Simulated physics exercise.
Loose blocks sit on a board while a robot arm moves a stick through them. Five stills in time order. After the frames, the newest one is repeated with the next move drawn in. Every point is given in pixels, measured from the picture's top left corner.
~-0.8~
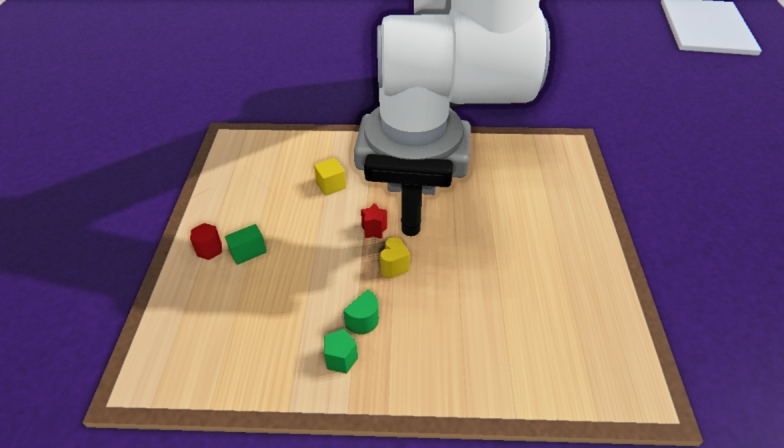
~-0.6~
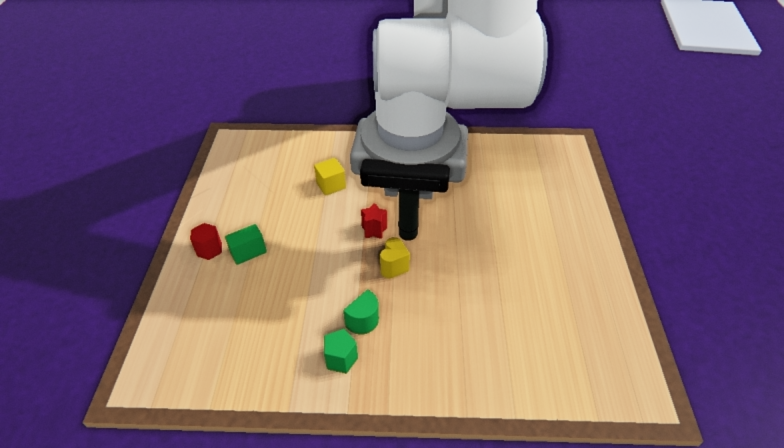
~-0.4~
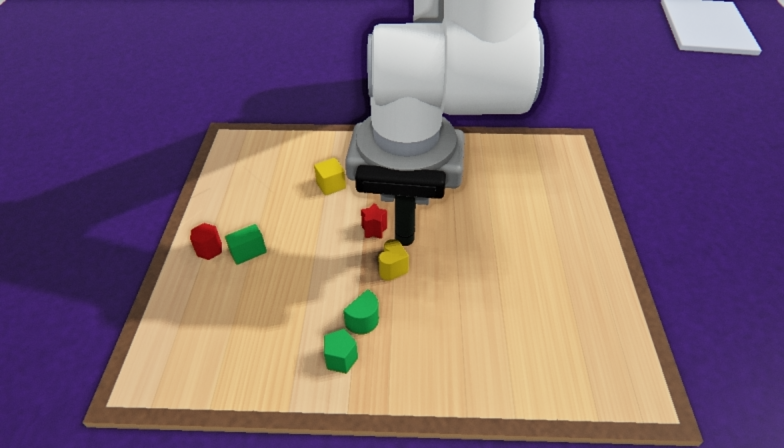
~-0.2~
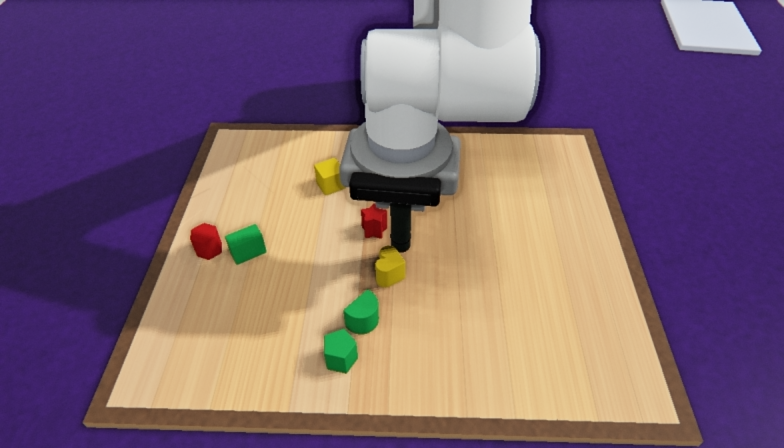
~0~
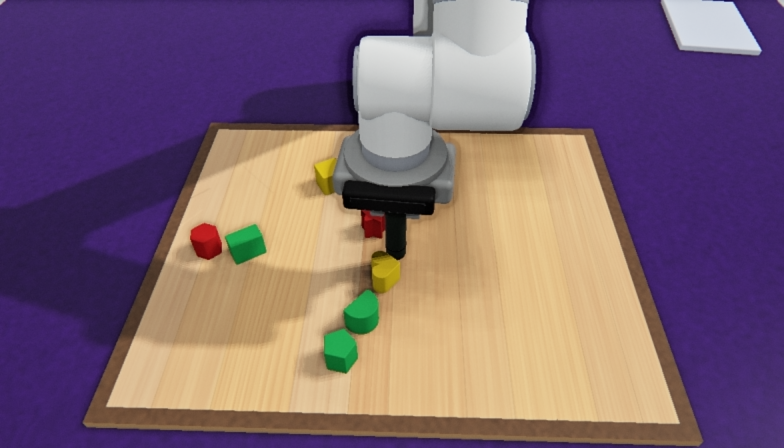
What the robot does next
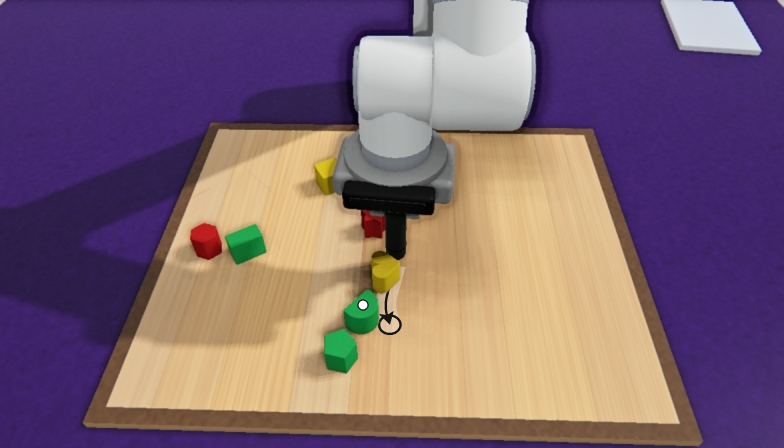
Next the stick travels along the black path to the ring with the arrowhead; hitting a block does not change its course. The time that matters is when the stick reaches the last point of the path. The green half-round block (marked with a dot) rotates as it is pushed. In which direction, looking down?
It spins against the clock.
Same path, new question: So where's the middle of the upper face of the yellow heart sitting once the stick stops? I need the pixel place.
About (363, 292).
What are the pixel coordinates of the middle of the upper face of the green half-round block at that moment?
The top centre is at (350, 316).
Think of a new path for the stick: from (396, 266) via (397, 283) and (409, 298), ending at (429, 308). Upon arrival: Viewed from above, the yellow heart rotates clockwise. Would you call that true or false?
Verdict: True.
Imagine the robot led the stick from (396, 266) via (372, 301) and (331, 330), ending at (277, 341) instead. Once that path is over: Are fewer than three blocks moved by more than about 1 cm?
Answer: No.
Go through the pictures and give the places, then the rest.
Stick's lower end at (411, 230); green pentagon at (339, 343); green half-round block at (363, 305); red star block at (374, 213); yellow heart at (394, 249), in the first frame.
Stick at (408, 234); blocks still, in the second frame.
Stick at (405, 240); yellow heart at (393, 251), in the third frame.
Stick at (401, 246); yellow heart at (389, 258), in the fourth frame.
Stick at (396, 254); green pentagon at (339, 343); green half-round block at (363, 305); red star block partly hidden; yellow heart at (383, 263), in the fifth frame.
Drawn move, from (396, 266) by way of (388, 294) to (390, 325); the dot is on the green half-round block.
The first path, step by step. Halfway along, stick at (387, 282); green half-round block at (353, 315), turned 30° anticlockwise; yellow heart at (366, 288), turned 35° clockwise.
At the end, stick at (390, 313); green pentagon at (338, 347); green half-round block at (350, 316), turned 45° anticlockwise; red star block still; yellow heart at (363, 292), turned 60° clockwise.
